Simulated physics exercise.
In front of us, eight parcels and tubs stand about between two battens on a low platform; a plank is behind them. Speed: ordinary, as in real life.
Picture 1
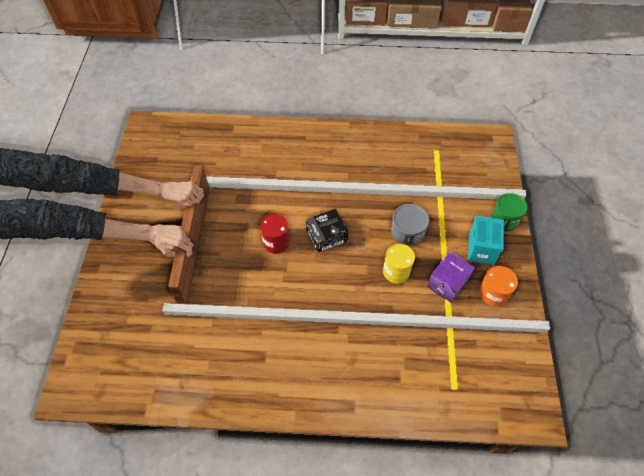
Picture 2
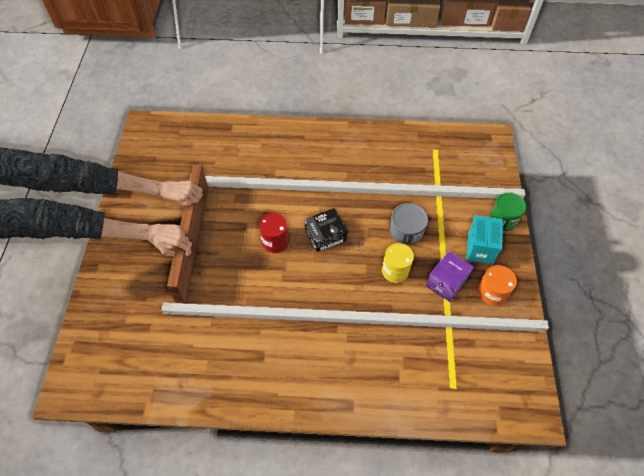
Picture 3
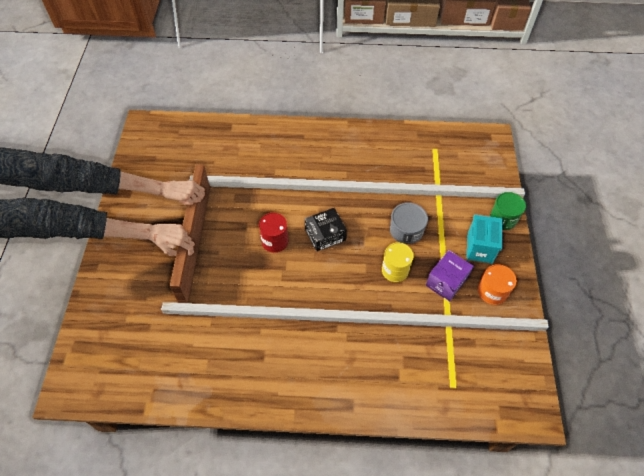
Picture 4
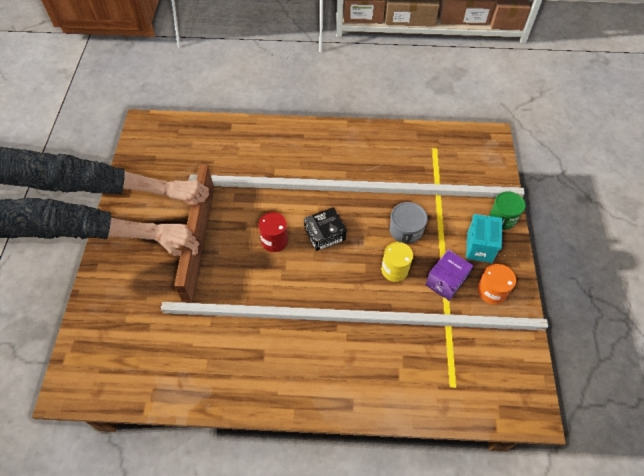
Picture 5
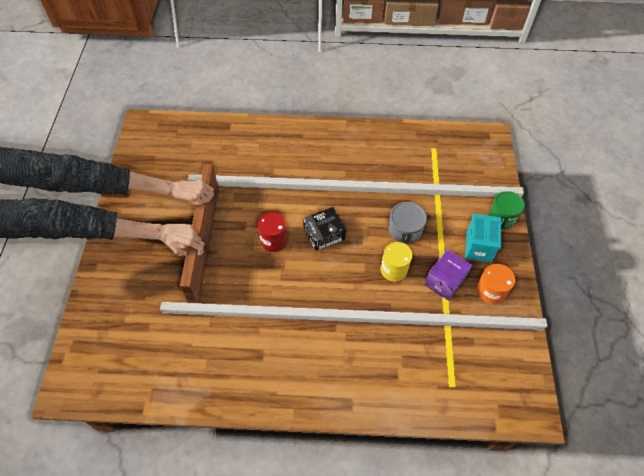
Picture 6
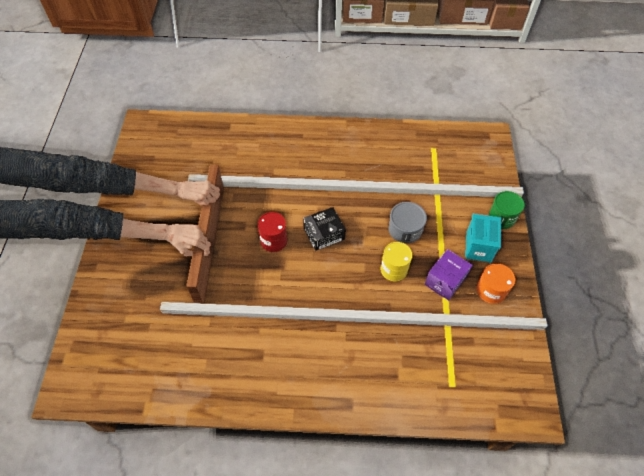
A brown plank, gripped by two dark-sleeved hands reaching from the left, stands on a low wooden platform on a grey concrete floor, seen from above. Between two pale battens lie red, black, grey and yellow items, then purple, turquoise, green and orange ones near a yellow tape line. The plank holds nearly still, then the hands push it slightly right, touching nothing, while the items stay put.
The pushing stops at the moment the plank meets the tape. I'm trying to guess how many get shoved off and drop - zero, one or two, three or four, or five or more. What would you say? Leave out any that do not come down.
I would say zero.
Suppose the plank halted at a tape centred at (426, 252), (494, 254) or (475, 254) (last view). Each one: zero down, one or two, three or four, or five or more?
Well, in the order given, it's none, either three or four and 1 or 2.
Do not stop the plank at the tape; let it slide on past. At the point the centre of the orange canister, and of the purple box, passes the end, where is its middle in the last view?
Points: About (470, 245) and about (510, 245).
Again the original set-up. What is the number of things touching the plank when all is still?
Contact count: 3.
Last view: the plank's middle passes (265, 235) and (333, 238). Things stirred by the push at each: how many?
1 and 2.
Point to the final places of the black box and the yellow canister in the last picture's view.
Final spots - black box (455, 212), yellow canister (459, 265).
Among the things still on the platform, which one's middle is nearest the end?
Foremost, the green pail.
Soon after, none off yet; green pail at rest near (506, 211); orange canister at rest near (495, 284); turquoise tote at rest near (483, 239).
At rest, the number that fall off is zero.
